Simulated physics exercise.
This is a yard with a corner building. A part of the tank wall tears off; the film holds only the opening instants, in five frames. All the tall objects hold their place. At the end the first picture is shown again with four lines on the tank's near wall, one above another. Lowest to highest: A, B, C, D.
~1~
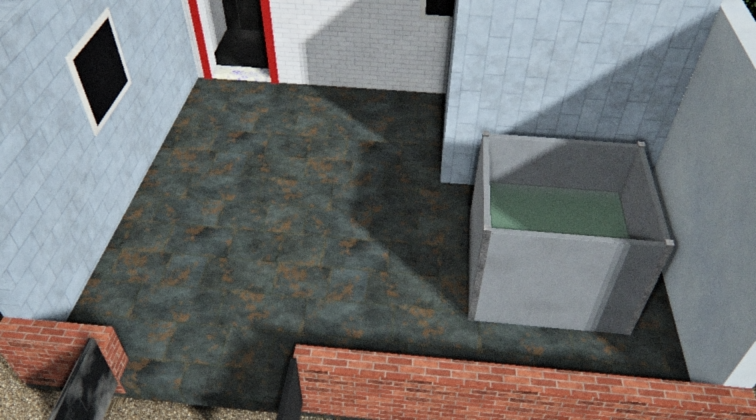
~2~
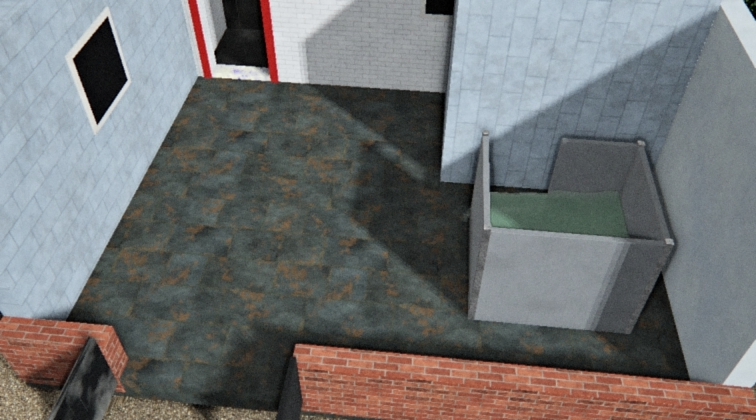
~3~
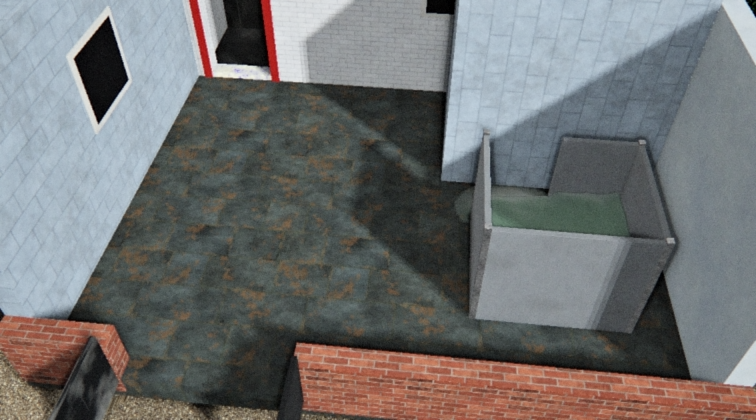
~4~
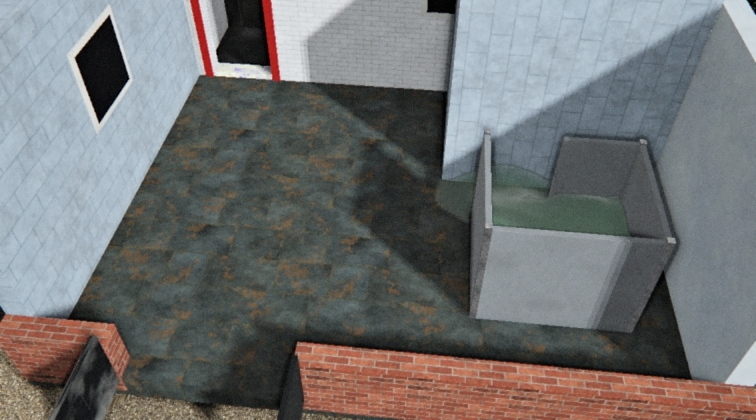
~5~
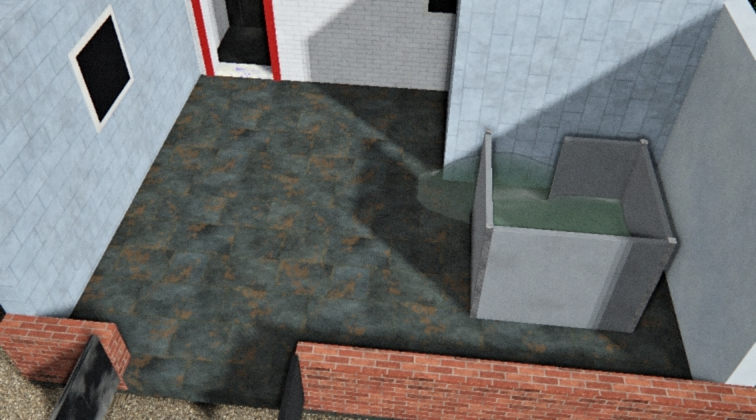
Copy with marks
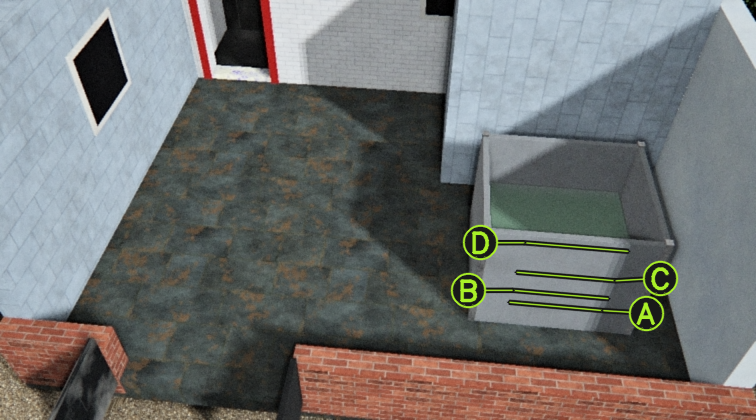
In a walled yard, a grey tank's back panel opens and greenish water spreads out leftward.
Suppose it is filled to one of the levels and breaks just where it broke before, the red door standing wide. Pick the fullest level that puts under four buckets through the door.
The answer is level C.
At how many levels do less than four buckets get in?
Three.
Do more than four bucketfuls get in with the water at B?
No, that is safe.
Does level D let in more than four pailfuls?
Yes, that goes wrong.
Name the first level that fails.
It is D.
On the marked copy, A at (556, 306); B at (560, 294); C at (566, 276); D at (575, 247); from the bottom up A, B, C, D.
With A, nothing gets over.
With B, nothing gets over.
With C, a bucket or two gets in.
With D, about 11 bucketfuls get in.
